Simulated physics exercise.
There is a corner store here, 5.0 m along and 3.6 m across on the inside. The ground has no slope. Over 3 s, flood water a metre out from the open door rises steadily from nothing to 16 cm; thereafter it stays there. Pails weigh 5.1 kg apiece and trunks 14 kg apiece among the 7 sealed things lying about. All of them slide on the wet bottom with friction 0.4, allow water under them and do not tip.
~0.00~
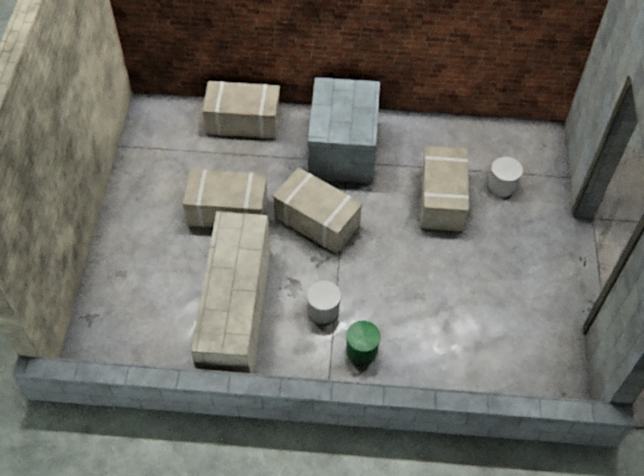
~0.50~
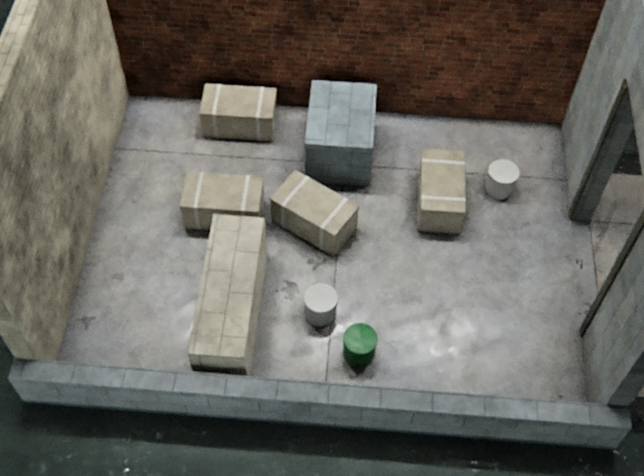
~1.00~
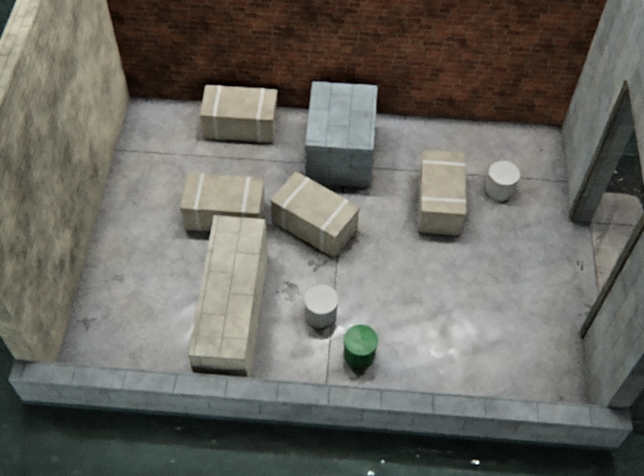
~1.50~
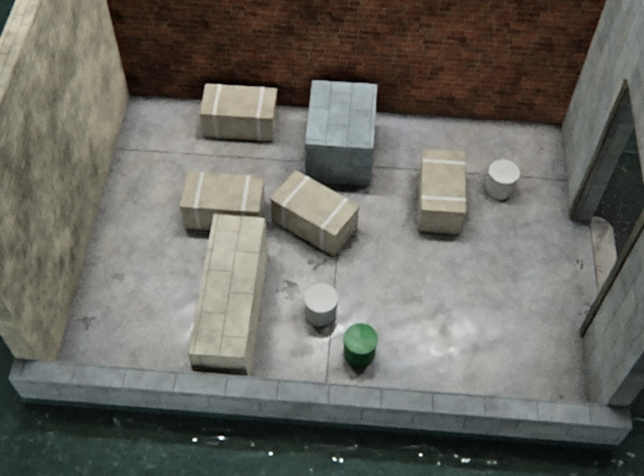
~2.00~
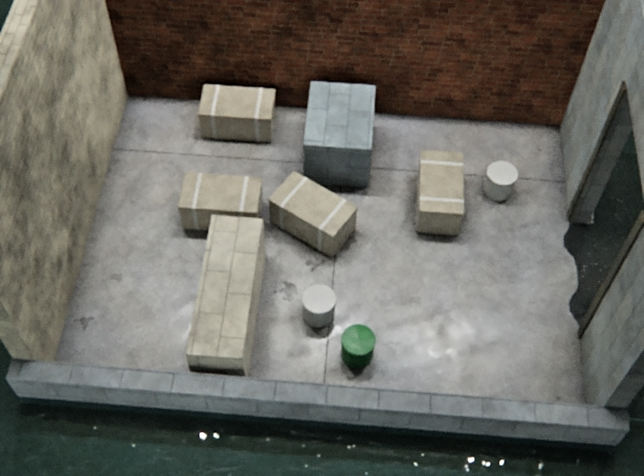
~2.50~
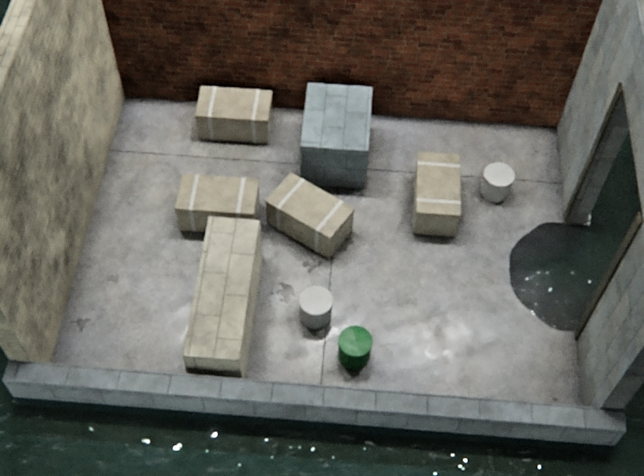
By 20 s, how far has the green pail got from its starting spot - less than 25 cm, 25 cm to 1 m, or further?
It ends up well off.
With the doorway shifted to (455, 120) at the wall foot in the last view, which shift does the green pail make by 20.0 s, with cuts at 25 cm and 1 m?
The green pail would go a long distance.
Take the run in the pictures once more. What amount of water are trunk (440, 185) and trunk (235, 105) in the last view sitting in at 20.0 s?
I'd put it at 8 cm and 13 cm respectively.
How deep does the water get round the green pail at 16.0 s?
I'd say around 10 cm.
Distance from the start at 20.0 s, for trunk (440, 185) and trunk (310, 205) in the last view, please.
60 cm and 200 cm respectively.
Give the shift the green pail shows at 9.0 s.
It has shifted about 50 cm.
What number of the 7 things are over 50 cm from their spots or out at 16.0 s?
By then 5.
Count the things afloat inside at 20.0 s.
Tally: 7 of them.
After 4.0 s the green pail is near (356, 341), 0.0 m from its start, aground; 0 afloat.
After 9.0 s the green pail is near (337, 293), 0.5 m from its start, afloat; 3 afloat.
After 16.0 s the green pail is near (331, 374), 0.4 m from its start, afloat; 6 afloat.
After 20.0 s the green pail is near (526, 317), 1.6 m from its start, afloat; 7 afloat.
